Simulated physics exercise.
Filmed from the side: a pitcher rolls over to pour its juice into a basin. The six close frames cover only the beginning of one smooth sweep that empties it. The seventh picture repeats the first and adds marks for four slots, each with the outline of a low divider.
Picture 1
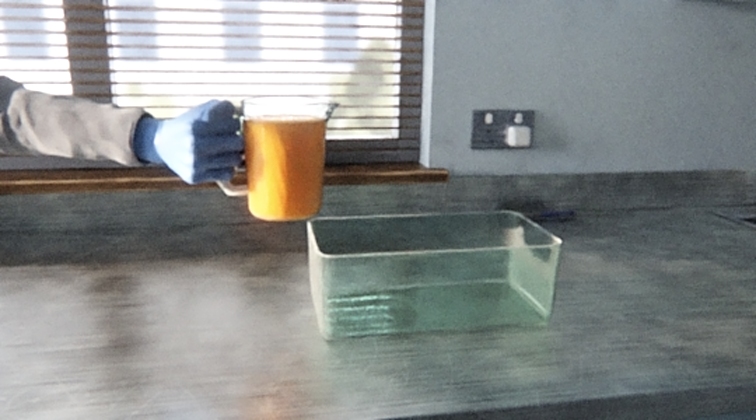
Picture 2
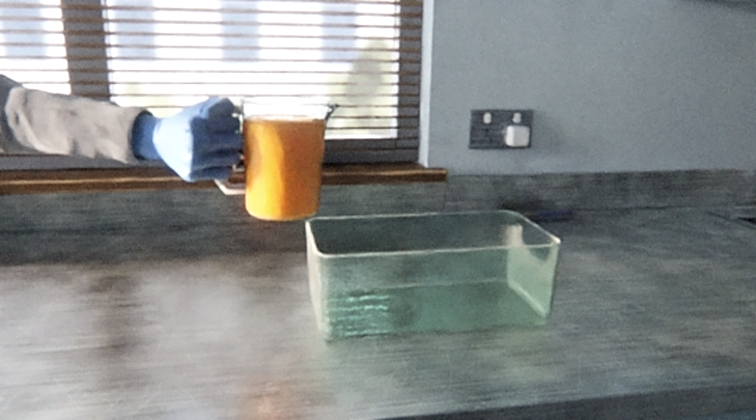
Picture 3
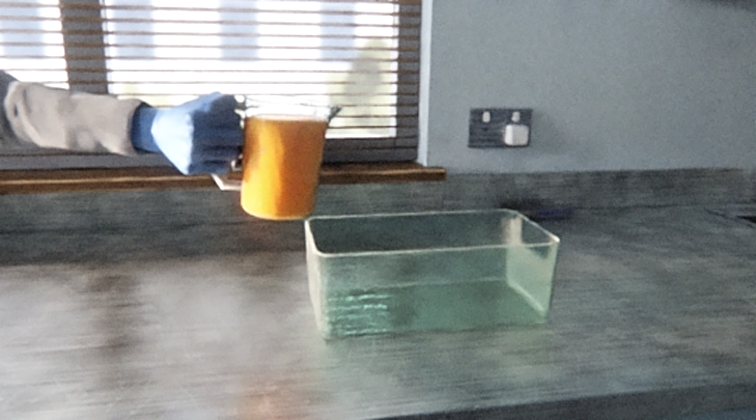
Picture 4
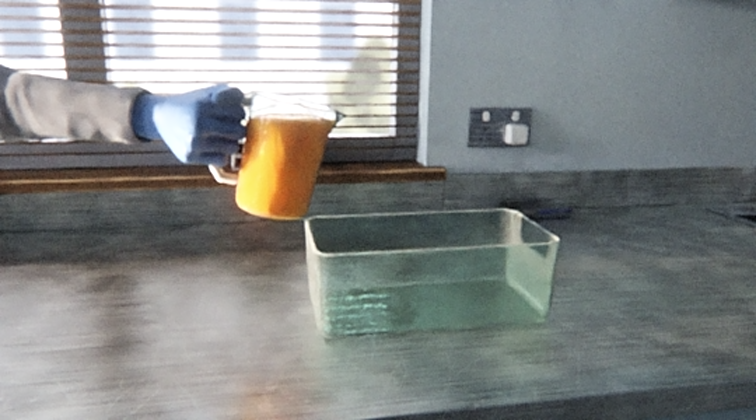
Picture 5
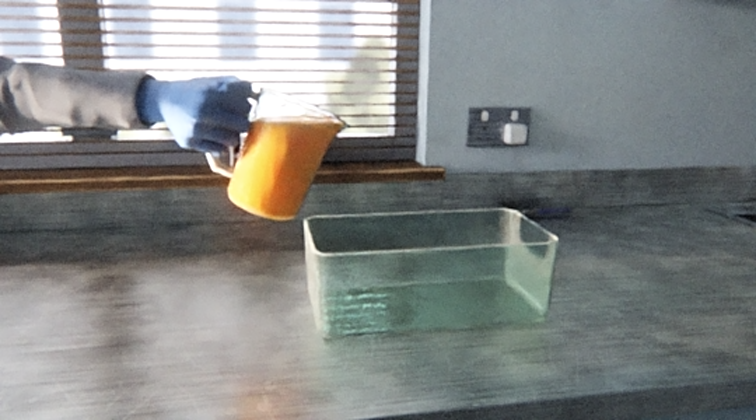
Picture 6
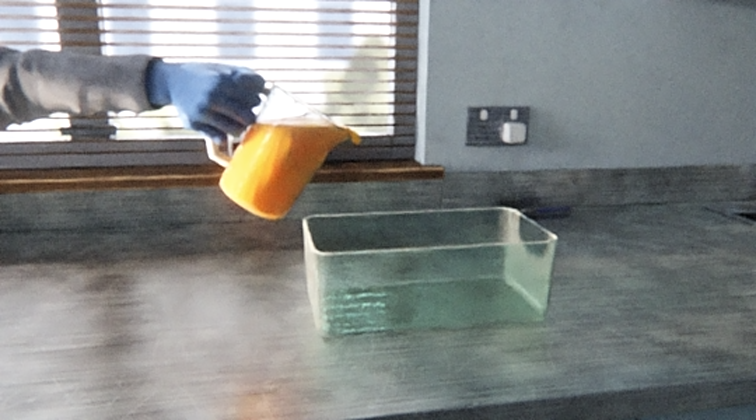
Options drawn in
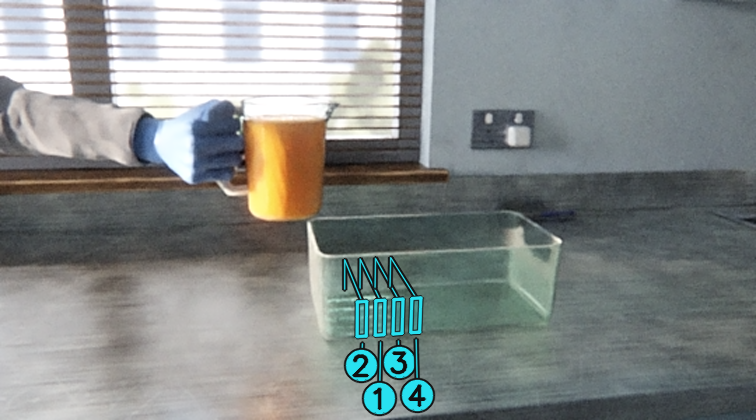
Blue-gloved hand holding a clear pitcher of orange juice beside a glass basin, then tilting it rightward until juice reaches over the lip.
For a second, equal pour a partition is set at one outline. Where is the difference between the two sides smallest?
Position 3.
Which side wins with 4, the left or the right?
More ends on the left.
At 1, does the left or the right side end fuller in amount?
The right side.
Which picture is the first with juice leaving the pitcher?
In picture 6.
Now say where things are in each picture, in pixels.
Upright, lip at (338, 103); basin from (320, 338) to (550, 321); nothing has left yet.
Upright, lip at (338, 104); nothing has left yet.
Tipped about 6°, lip at (341, 108); nothing has left yet.
Tipped about 13°, lip at (346, 114); nothing has left yet.
Tipped about 22°, lip at (350, 125); nothing has left yet.
Tipped about 33°, lip at (353, 137); juice is over the lip, down to (353, 137).
On the marked copy, 1 at (380, 342); 2 at (362, 343); 3 at (398, 340); 4 at (416, 339).
For position 1, about 24 % ends left of the wall and 75 % right of it.
For position 2, about 9 % ends left of the wall and 91 % right of it.
For position 3, about 50 % ends left of the wall and 49 % right of it.
For position 4, about 75 % ends left of the wall and 23 % right of it; 3 % is lost outside.
